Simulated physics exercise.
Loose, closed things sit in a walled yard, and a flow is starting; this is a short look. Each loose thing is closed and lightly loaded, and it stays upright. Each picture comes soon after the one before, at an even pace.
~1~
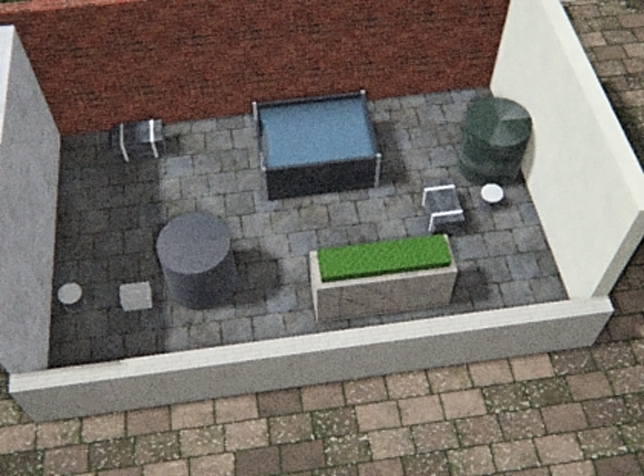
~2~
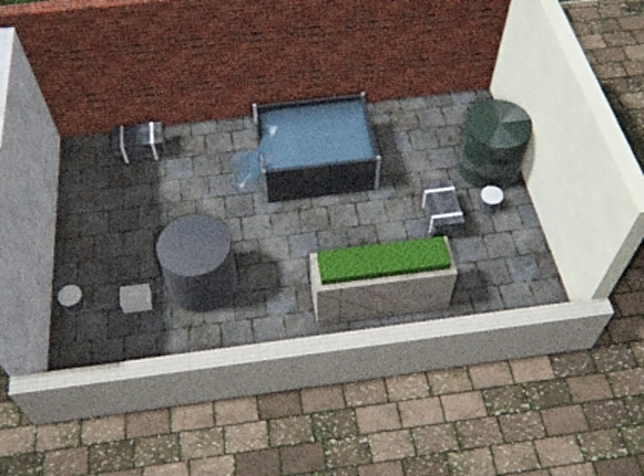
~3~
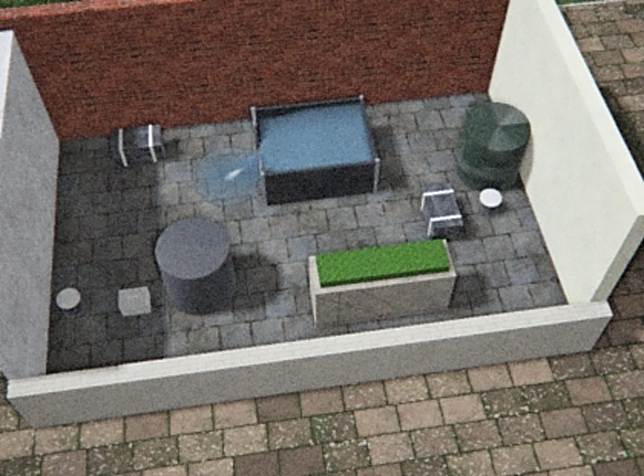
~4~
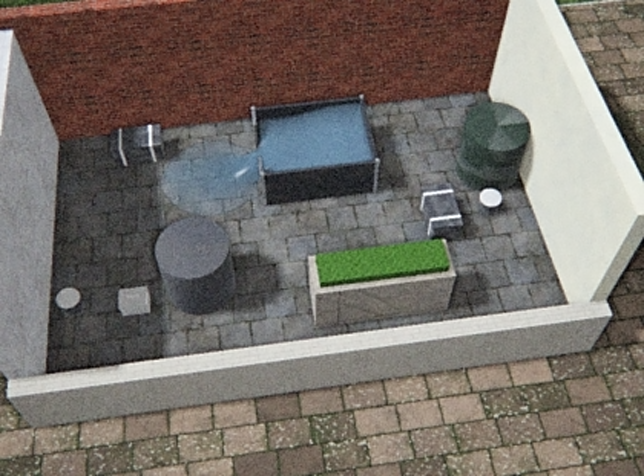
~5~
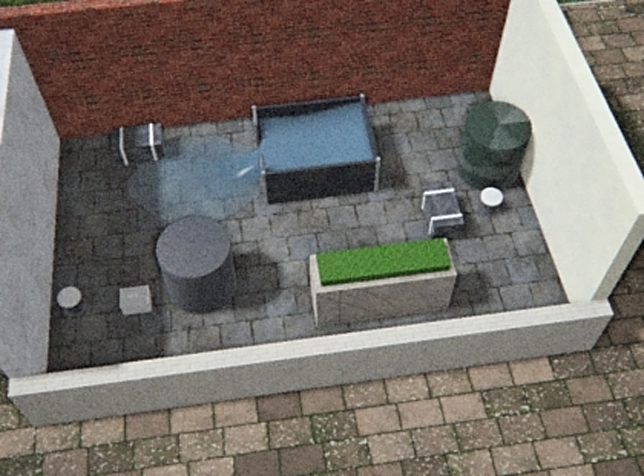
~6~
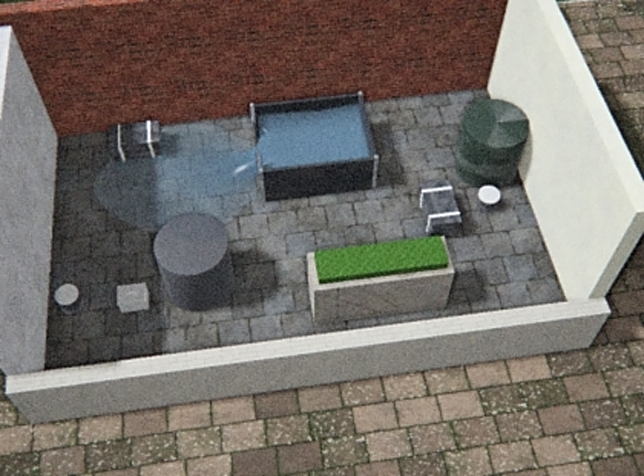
The footage shows a walled yard with chairs, a grey cylinder, a green-topped planter and a raised blue pool. Water emerges from the pool's left side and spreads leftward across the paving, while the surrounding objects stay in place.
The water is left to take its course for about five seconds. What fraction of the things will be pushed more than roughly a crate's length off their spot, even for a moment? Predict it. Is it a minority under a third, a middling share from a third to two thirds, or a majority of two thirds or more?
A middling share.
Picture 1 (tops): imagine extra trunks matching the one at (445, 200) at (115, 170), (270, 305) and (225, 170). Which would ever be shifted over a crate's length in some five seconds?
Twin one: Slides well clear; twin two: Barely shifts; twin three: Slides well clear.
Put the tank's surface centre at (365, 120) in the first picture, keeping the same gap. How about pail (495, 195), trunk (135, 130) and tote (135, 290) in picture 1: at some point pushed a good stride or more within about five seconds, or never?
Well, the first one didn't get far, the second got driven a long way, and the third got driven a long way.
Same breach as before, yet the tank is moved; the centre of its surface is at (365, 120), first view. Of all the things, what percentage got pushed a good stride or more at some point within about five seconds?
60 %, roughly.
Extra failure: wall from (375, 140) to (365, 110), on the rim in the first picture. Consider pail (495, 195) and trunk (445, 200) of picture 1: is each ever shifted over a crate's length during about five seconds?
The first one went the full distance; the second one stopped short.
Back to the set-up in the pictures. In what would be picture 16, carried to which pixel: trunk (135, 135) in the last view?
Near (75, 135).
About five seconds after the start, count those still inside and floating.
2 in total.
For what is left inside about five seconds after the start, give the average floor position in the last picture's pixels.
I'd say roughly (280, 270).
A moment on, 0 of 5 are well off their spots; 0 afloat.
Next, 1 of 5 are well off their spots; 1 afloat.
Later, 2 of 5 are well off their spots; 2 afloat.
In the end, 3 of 5 are well off their spots, and 3 have been at some point; 2 afloat.
